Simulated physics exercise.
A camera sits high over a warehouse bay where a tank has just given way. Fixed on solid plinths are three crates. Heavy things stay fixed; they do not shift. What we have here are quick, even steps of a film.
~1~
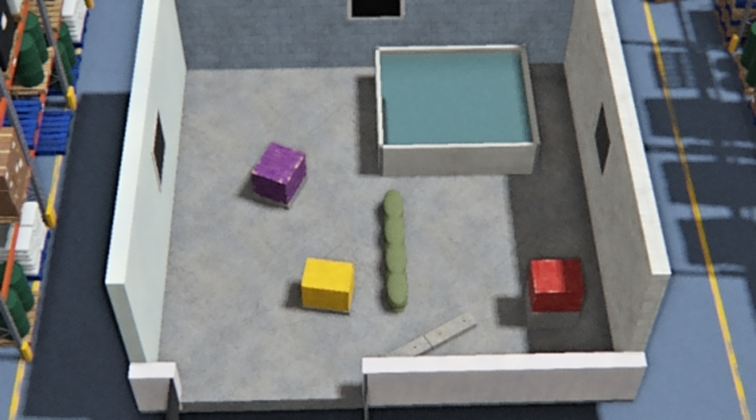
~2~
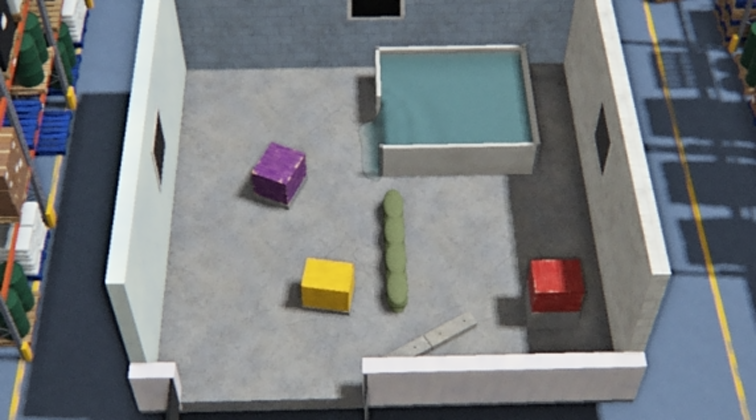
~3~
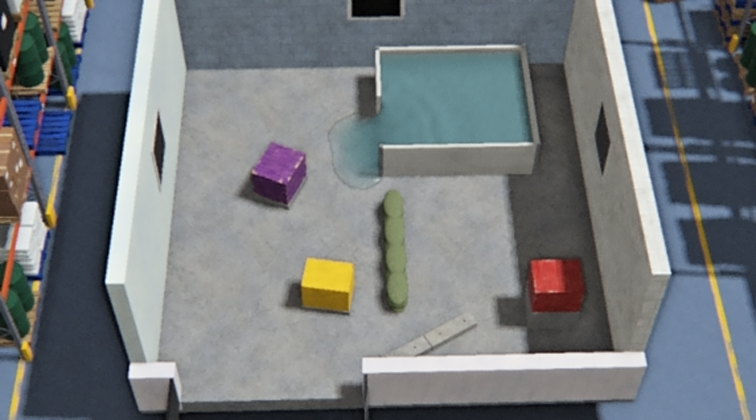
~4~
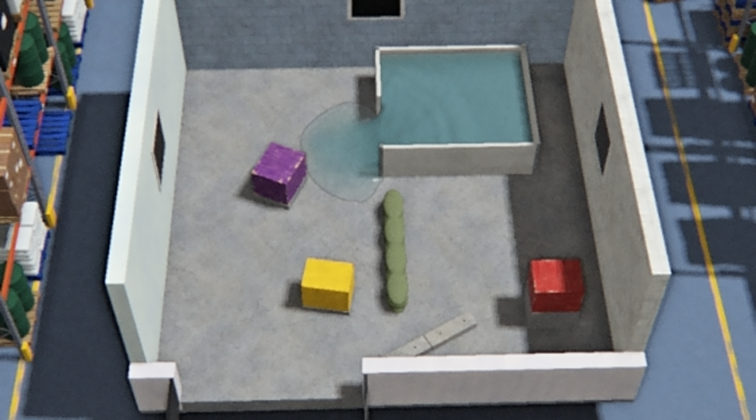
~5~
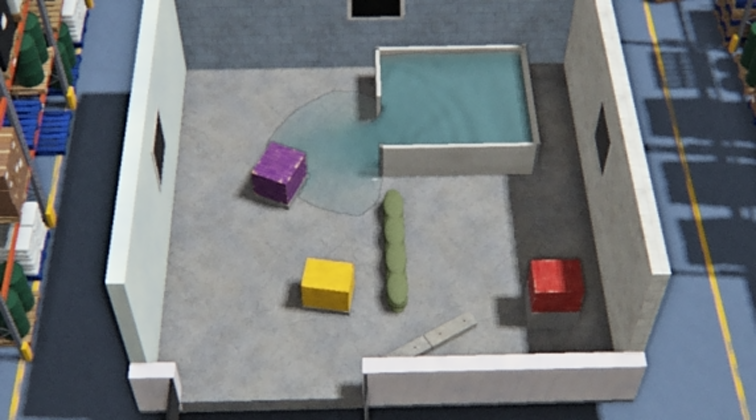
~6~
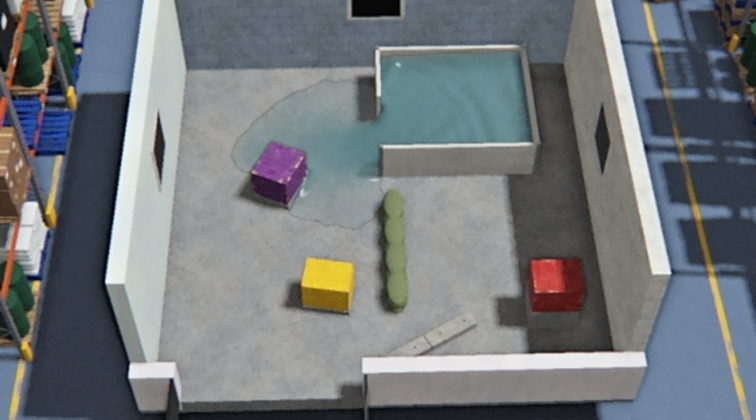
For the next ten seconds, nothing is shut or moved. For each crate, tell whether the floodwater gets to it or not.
As I see it, the yellow crate gets caught by the water, the purple crate gets caught by the water, the red crate doesn't get caught by the water.
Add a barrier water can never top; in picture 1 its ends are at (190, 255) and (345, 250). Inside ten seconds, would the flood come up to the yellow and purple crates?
Result - yellow crate: Not flooded; purple crate: Flooded.
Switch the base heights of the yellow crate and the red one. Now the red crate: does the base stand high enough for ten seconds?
Well, after the swap red crate stays unflooded.
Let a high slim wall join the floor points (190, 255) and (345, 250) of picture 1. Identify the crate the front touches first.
Looks like the purple crate.
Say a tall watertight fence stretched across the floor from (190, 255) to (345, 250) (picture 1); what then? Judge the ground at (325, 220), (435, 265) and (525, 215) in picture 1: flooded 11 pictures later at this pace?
First inundated, then unwetted, then unwetted.
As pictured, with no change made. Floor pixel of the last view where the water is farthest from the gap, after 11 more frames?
My guess would be about (218, 355).
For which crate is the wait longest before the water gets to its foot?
Coming in last, the red one.
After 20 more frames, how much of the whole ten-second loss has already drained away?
Estimate: 10 %.
A moment on, water covers 25 % of the floor; the yellow crate not reached, the purple crate water round its plinth, the red crate not reached.
Next, water covers 40 % of the floor; the yellow crate water round its plinth, the purple crate water round its plinth, the red crate not reached.
Then, water covers 50 % of the floor; the yellow crate water round its plinth, the purple crate water round its plinth, the red crate not reached.
Later, water covers 60 % of the floor; the yellow crate water round its plinth, the purple crate water round its plinth, the red crate not reached.
In the end, water covers 75 % of the floor; the yellow crate was topped, the purple crate was topped, the red crate stayed above the water.
